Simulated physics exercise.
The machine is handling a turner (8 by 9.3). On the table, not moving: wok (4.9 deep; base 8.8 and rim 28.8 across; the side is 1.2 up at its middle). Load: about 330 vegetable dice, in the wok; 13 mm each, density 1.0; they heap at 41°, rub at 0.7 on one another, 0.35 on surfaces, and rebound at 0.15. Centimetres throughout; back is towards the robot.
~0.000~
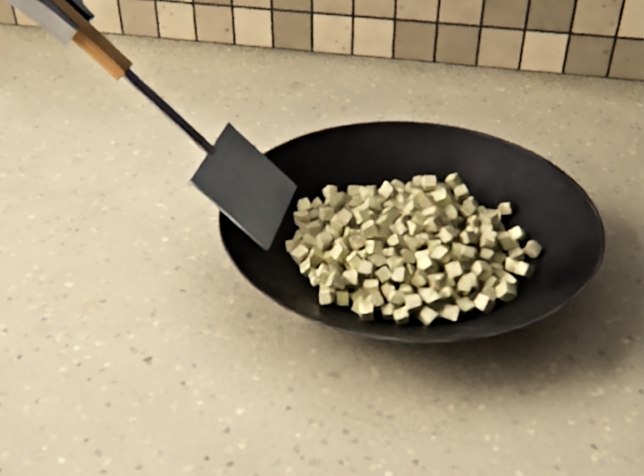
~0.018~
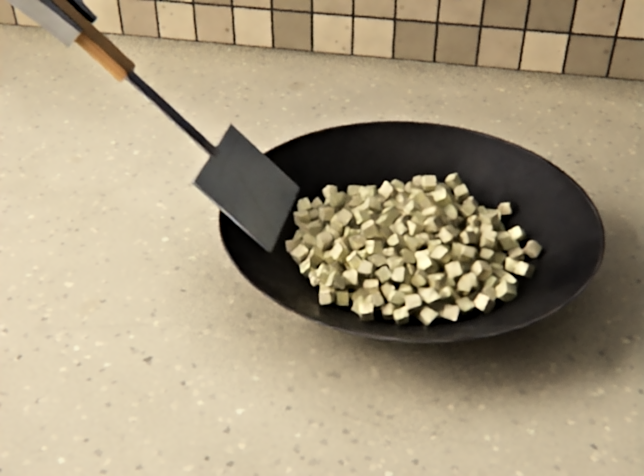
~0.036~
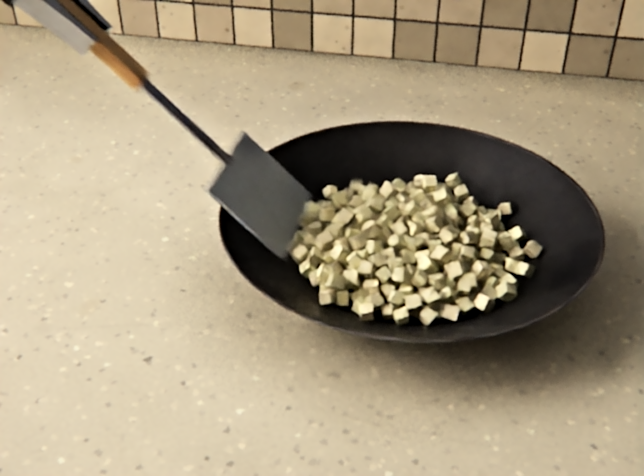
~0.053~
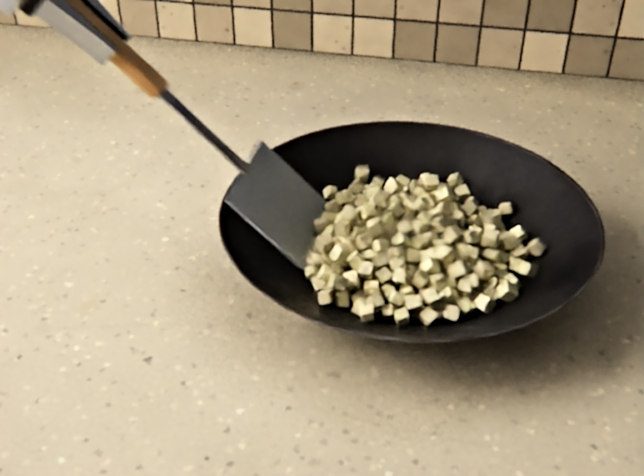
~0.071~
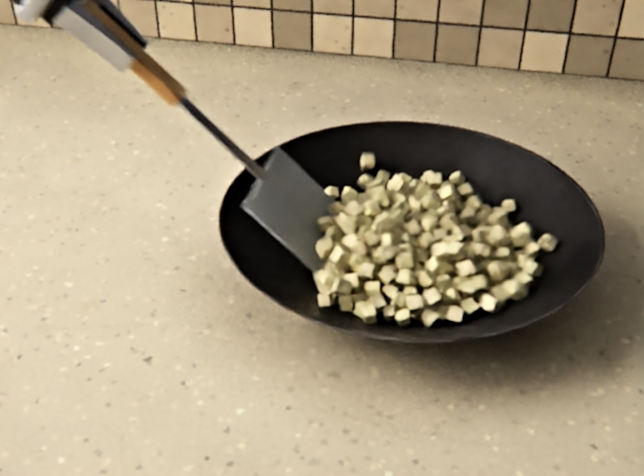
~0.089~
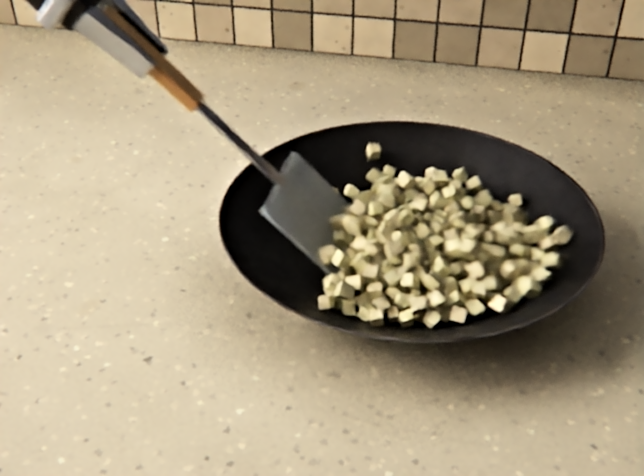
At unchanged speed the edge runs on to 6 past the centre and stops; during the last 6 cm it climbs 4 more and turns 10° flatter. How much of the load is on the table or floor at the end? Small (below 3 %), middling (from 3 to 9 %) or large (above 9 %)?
On the table or floor the share is large, above 9 %.
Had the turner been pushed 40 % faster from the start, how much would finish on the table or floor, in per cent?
Then about 25 per cent.
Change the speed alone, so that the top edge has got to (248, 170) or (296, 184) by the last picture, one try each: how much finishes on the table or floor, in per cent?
About 5 and 25 per cent.
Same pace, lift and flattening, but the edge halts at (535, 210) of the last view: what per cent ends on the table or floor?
Some 45 per cent.
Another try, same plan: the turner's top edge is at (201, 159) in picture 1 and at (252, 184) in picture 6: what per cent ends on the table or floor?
Some 5 per cent.
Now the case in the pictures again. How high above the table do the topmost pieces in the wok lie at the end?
About 7.0 cm.
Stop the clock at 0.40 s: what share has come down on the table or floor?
About 10 per cent.
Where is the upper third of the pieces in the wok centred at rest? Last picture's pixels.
Around (543, 233).
By 0.13 s, sloping 44°, highest piece 6 above the table; 332 in the wok.
By 0.18 s, sloping 40°, highest piece 7 above the table; 326 in the wok, 6 on the blade or in flight.
By 0.40 s, sloping 34°, highest piece 7 above the table; 282 in the wok, 41 on the table or floor, 9 on the blade or in flight.
By 1.45 s, sloping 34°, highest piece 6 above the table; 282 in the wok, 50 on the table or floor.
Final count, 282 in the wok, 50 on the table or floor. That is 15 % on the table or floor.
